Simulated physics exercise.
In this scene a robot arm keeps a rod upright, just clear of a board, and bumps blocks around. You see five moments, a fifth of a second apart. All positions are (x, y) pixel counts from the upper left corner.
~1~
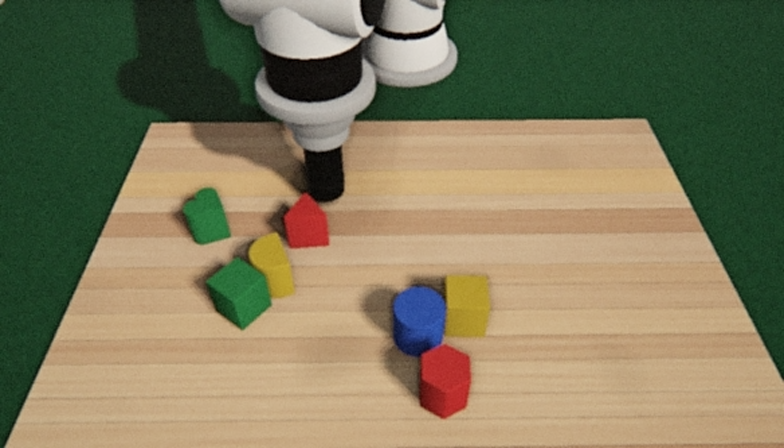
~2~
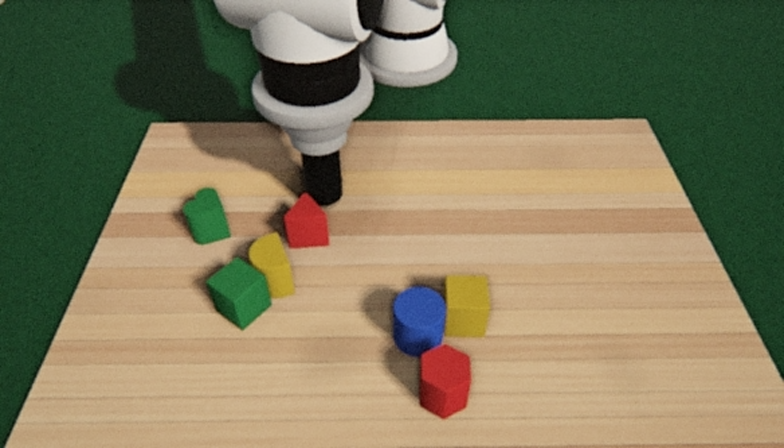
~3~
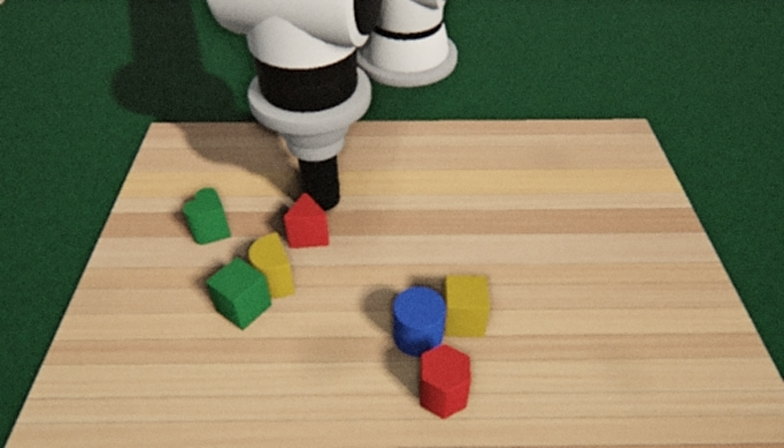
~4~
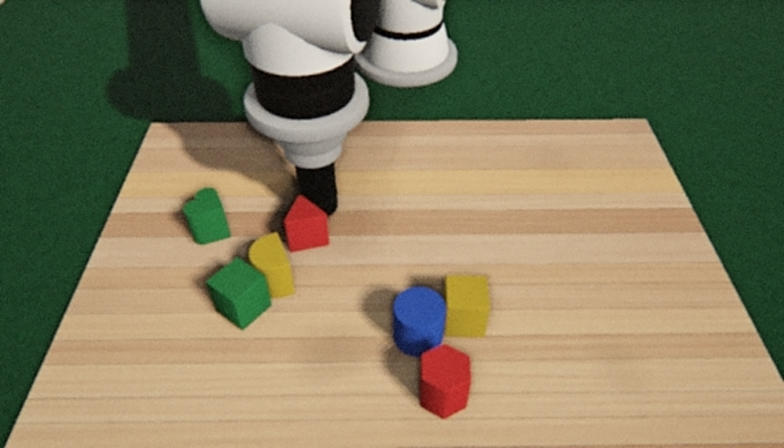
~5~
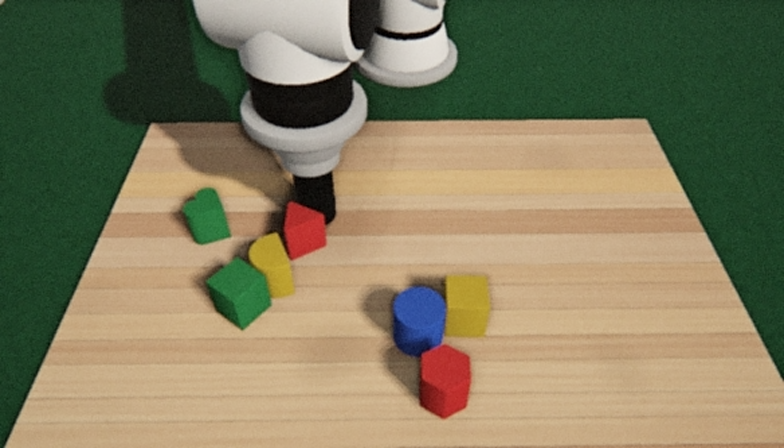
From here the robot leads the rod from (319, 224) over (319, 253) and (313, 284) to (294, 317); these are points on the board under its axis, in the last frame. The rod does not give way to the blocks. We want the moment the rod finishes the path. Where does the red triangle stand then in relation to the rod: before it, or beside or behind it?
I predict the rod still has it in front.
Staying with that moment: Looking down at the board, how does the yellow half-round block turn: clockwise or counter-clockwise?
From above, it looks like the yellow half-round block goes clockwise.
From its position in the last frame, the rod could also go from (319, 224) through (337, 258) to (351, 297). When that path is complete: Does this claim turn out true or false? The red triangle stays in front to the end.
Answer: False.
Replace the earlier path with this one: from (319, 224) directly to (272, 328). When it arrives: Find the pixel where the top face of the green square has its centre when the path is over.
I predict (206, 294).
The first path, step by step. One third of the way, rod (318, 244); green square (224, 287); yellow half-round block (257, 262); red triangle (293, 244).
Two thirds of the way, rod (311, 277); green square (219, 289); yellow half-round block (255, 265), turned 15° clockwise; red triangle (286, 280).
At the end, rod (292, 308); green square (218, 289); yellow half-round block (254, 265), turned 25° clockwise; red triangle (263, 314).
